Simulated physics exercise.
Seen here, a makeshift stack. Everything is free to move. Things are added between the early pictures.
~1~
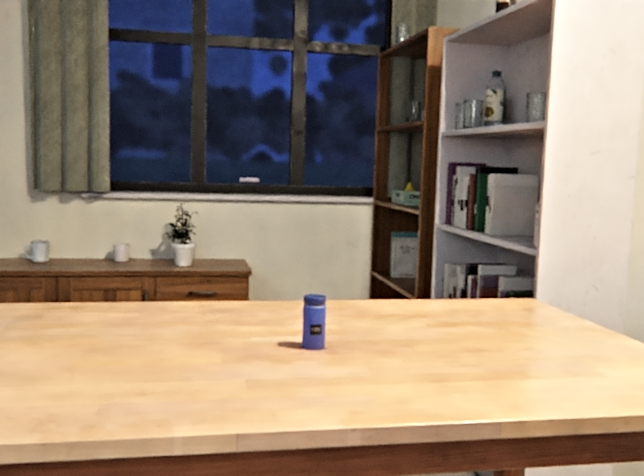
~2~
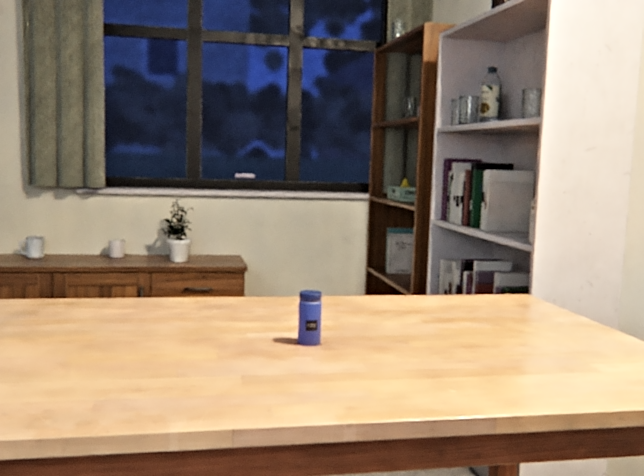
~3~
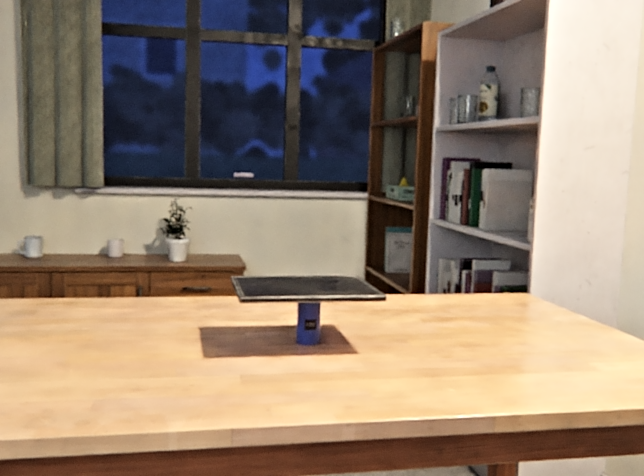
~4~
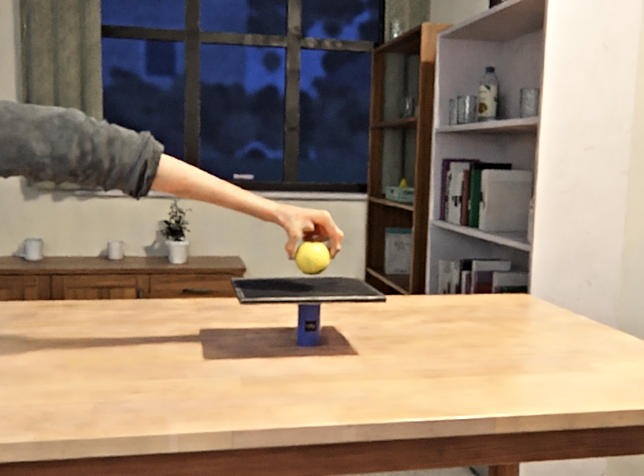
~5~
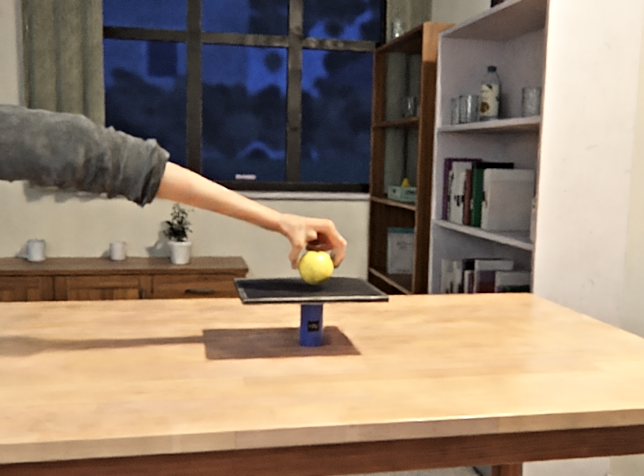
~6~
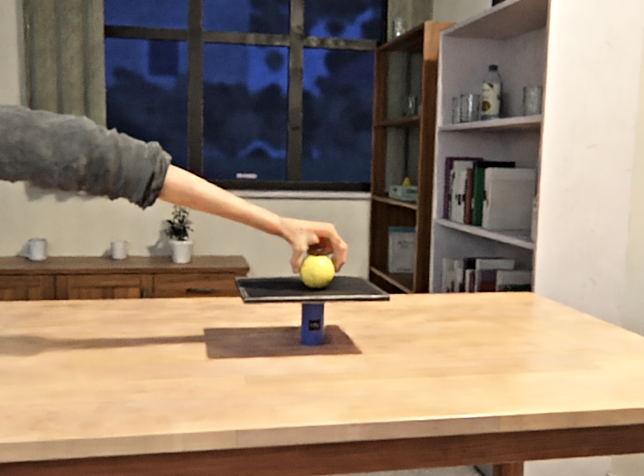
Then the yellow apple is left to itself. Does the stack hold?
It keeps its balance.
Then, 0.30 s on from there, no change.
Then, 0.70 s on from there, yellow apple resting near (317, 272).
In the end, all 3 unmoved. At the end, from the last picture's camera, yellow apple near (317, 272). The stack holds.
